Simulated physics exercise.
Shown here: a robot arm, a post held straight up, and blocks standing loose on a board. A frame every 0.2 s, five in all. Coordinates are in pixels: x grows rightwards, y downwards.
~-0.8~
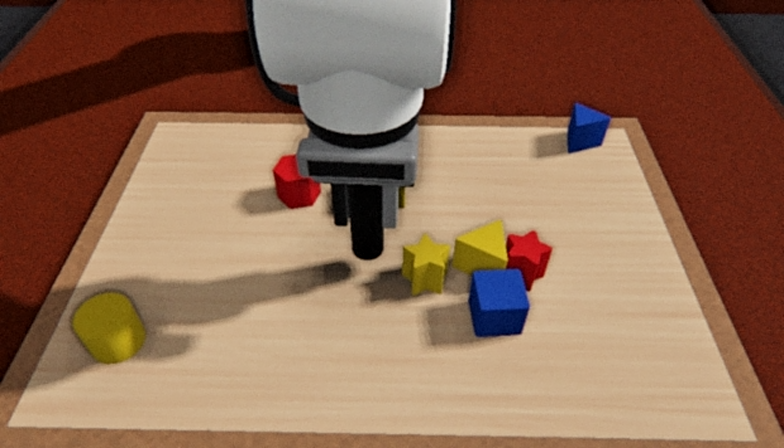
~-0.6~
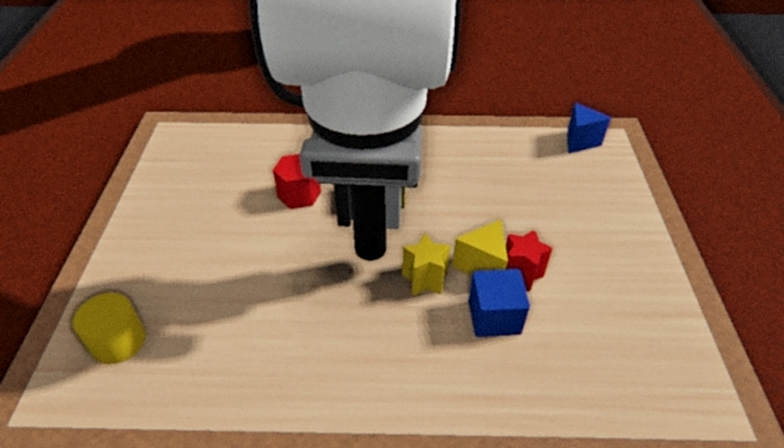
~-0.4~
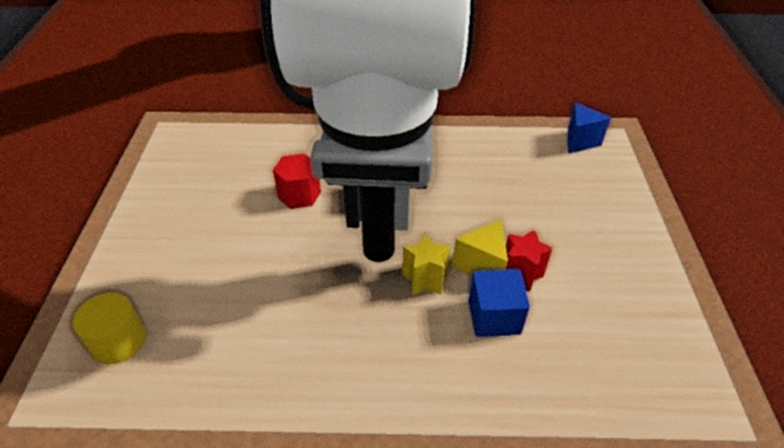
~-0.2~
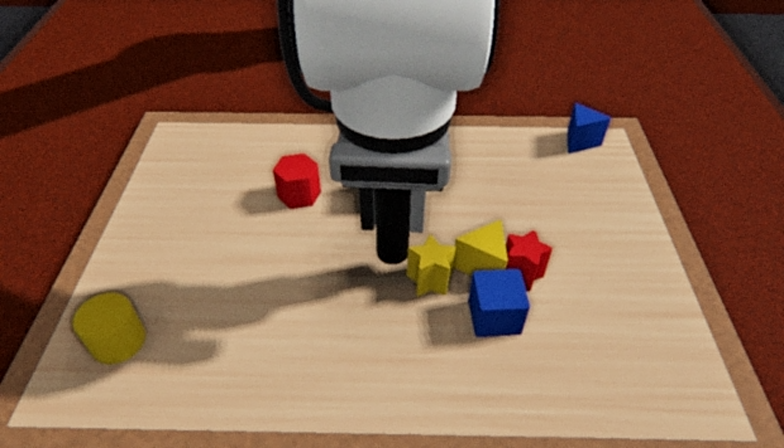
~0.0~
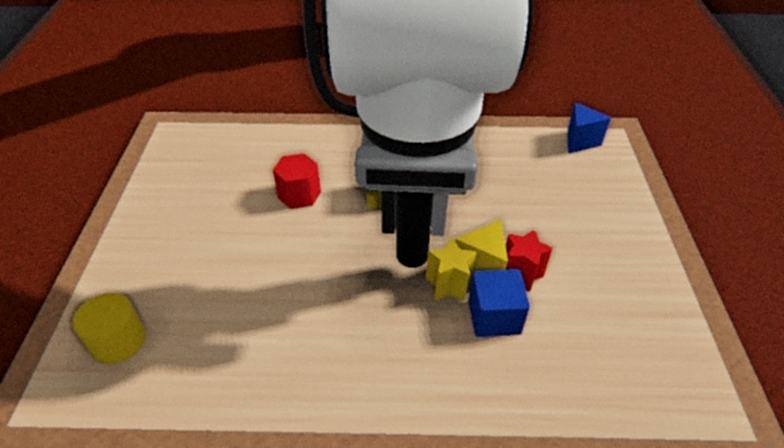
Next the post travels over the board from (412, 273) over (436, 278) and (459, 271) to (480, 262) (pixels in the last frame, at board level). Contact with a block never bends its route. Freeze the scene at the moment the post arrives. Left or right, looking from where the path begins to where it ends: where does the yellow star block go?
The yellow star block goes right.
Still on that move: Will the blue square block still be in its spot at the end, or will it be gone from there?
It travels a centimetre or more.
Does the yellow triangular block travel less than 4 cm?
I expect so.
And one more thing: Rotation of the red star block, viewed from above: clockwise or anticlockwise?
Viewed from the top, it goes clockwise.
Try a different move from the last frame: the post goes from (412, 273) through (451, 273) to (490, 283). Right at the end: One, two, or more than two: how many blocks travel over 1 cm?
At least three of them.
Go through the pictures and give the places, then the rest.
The first frame shows post's lower end (368, 249); yellow star block (427, 251); yellow triangular block (488, 239); blue square block (501, 289); red star block (528, 246).
The second frame shows post (371, 249); blocks still.
The third frame shows post (379, 251); blocks still.
The fourth frame shows post (393, 253); yellow star block (432, 252).
The fifth frame shows post (412, 256); yellow star block (452, 257); yellow triangular block (488, 239); blue square block (501, 289); red star block (528, 246).
What follows on the original path. Halfway along, post (451, 259); yellow star block (487, 269), turned 25° clockwise; yellow triangular block (492, 236); blue square block (523, 298), turned 15° clockwise.
At the end, post (483, 245); yellow star block (500, 262), turned 75° clockwise; yellow triangular block (511, 221), turned 30° clockwise; blue square block (525, 300), turned 15° clockwise; red star block (541, 243), turned 25° clockwise.
